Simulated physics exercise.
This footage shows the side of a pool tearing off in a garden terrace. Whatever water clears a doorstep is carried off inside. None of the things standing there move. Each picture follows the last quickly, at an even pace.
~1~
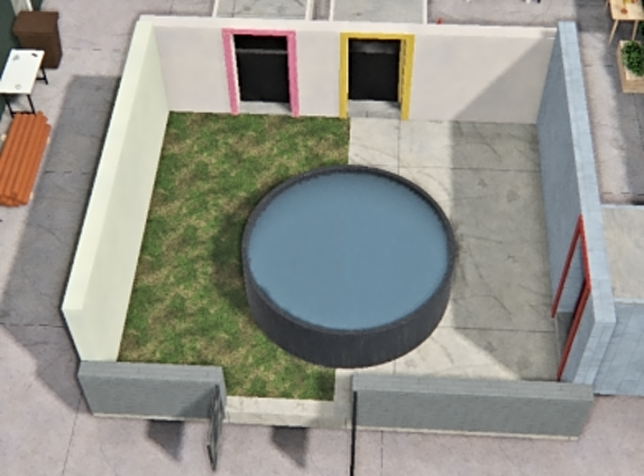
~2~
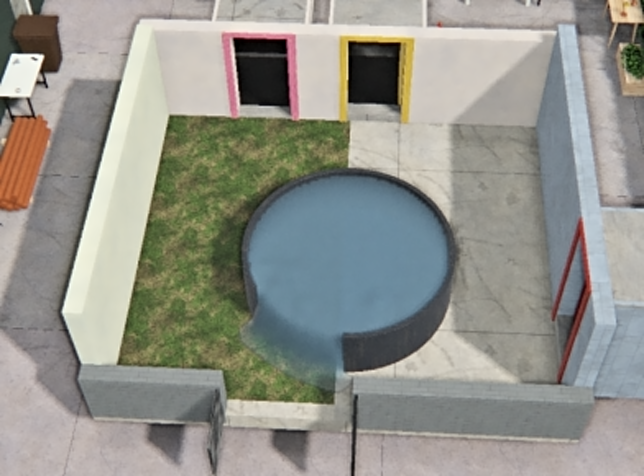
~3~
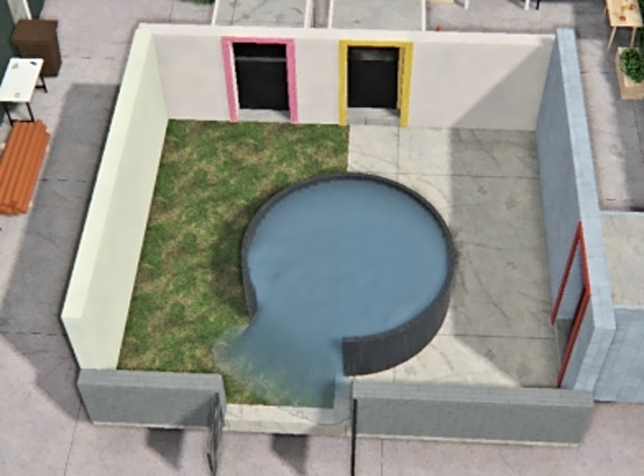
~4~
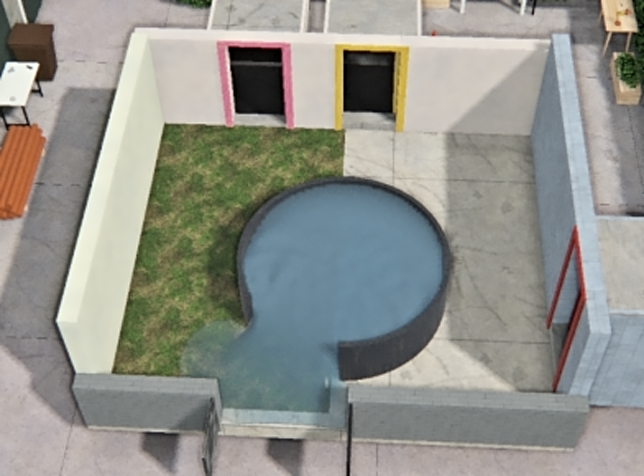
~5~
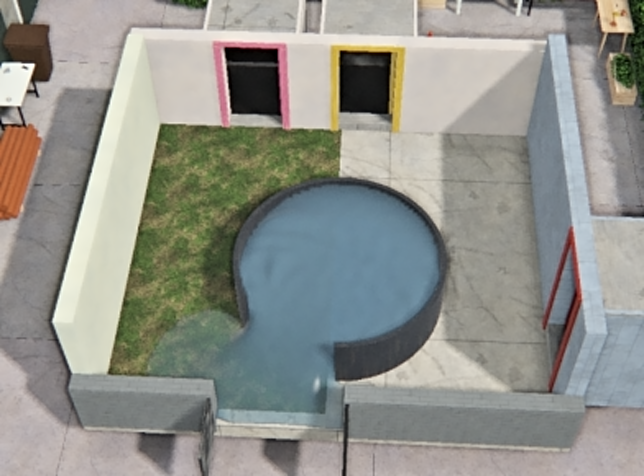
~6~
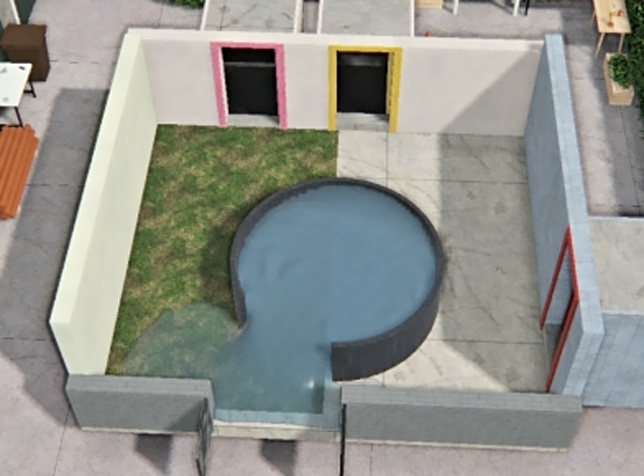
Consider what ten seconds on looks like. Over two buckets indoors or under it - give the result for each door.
Result: Most likely the pink door will exceed two buckets, most likely the yellow door will not exceed two buckets, most likely the red door will not exceed two buckets.
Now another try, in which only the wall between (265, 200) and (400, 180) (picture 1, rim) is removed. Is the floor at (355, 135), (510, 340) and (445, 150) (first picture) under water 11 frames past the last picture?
Going through them one by one, I'd say waterlogged, then high and dry, then waterlogged.
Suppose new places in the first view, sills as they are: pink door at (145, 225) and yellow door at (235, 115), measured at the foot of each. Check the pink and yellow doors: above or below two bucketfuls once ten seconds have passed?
The pink door overflows, and the yellow door falls short.
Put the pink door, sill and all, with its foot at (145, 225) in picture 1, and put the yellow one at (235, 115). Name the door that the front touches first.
Note: The pink-painted one comes first.
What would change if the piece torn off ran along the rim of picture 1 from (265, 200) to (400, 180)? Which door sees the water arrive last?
It's the red-painted one.
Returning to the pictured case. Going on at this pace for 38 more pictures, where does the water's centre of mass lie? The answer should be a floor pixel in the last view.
At about (270, 277).
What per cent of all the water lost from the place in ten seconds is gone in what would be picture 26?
Approximately 60 %.
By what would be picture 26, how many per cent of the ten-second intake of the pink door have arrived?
About 0 %.
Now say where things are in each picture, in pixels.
In the first frame, still water in the pool at (349, 248).
In the second frame, the front is at a hidden place, out from the gap at (293, 345).
In the third frame, water pours out at (292, 349) and has run to a hidden place.
In the fourth frame, the front is at (185, 378), out from the gap at (288, 355).
In the fifth frame, the front is at a hidden place, out from the gap at (284, 355).
In the sixth frame, the front is at a hidden place, out from the gap at (281, 355).
A moment on, water covers 20 % of the floor; the pink door not reached, the yellow door not reached, the red door not reached.
Next, water covers 20 % of the floor; the pink door not reached, the yellow door not reached, the red door not reached.
Then, water covers 40 % of the floor; the pink door not reached, the yellow door not reached, the red door not reached.
Later, water covers 55 % of the floor; the pink door under two buckets in, the yellow door wet at the sill, nothing in, the red door wet at the sill, nothing in.
In the end, water covers 80 % of the floor; the pink door over two buckets in, the yellow door wet at the sill, nothing in, the red door wet at the sill, nothing in.
